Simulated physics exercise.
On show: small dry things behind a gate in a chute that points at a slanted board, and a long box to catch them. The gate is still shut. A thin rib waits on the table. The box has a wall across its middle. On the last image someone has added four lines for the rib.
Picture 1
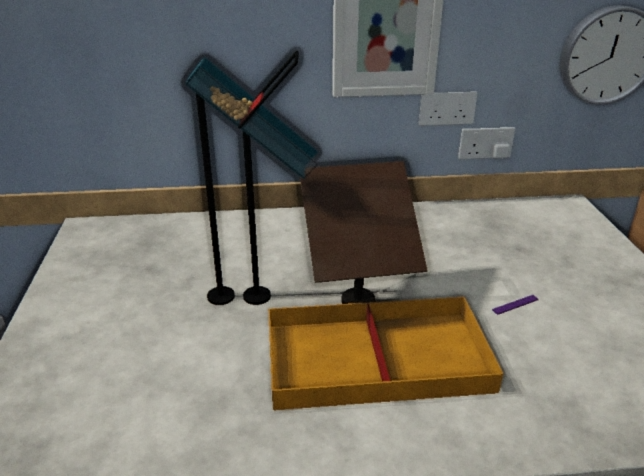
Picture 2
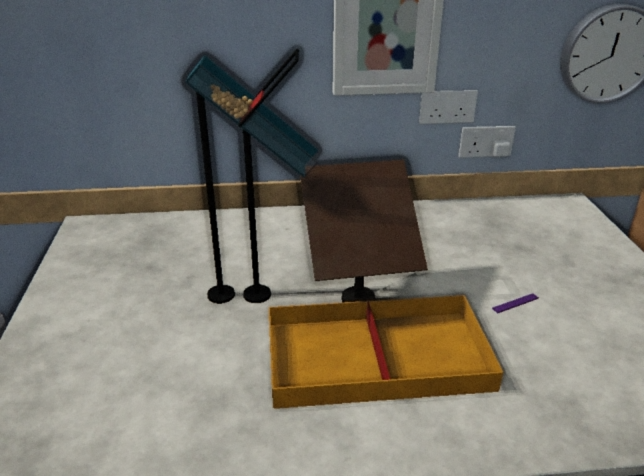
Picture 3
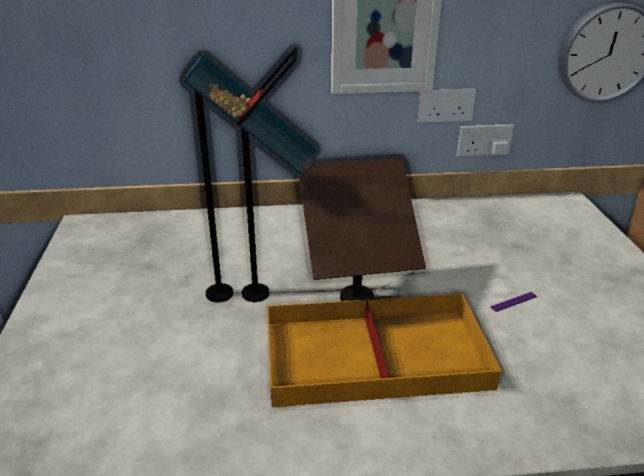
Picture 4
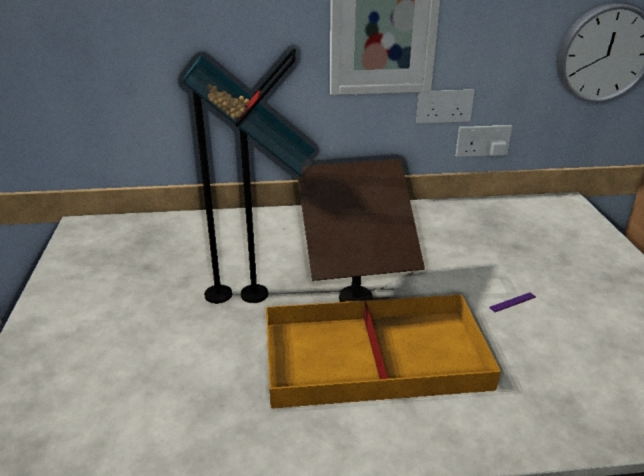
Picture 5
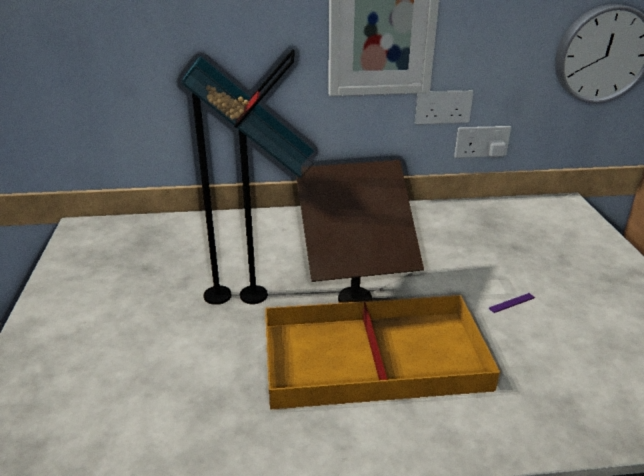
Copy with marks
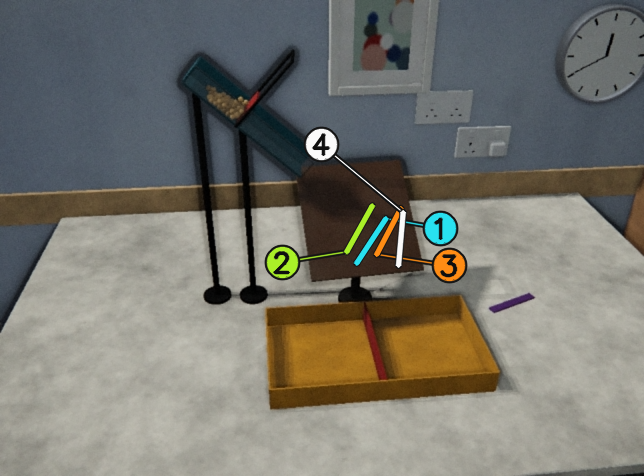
A teal chute holding small pale balls behind a gate stood above a tilted brown board and a divided yellow box, with a purple strip lying to the right, and nothing noticeably moved.
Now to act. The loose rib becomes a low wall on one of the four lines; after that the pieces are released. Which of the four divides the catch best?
It is 3.
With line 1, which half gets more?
The left half.
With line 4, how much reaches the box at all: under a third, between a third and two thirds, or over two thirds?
Over two thirds.
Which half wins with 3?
Left.
On the marked copy, line 1 from (385, 218) to (356, 263); line 2 from (372, 205) to (346, 251); line 3 from (400, 208) to (376, 254); line 4 from (403, 212) to (398, 265).
With 1, of what is caught, all but a few in the left half, a small share in the right.
With 2, of what is caught, all but a few in the left half, a small share in the right.
With 3, of what is caught, close to two thirds in the left half, close to a third in the right.
With 4, of what is caught, a small share in the left half, the bulk in the right.
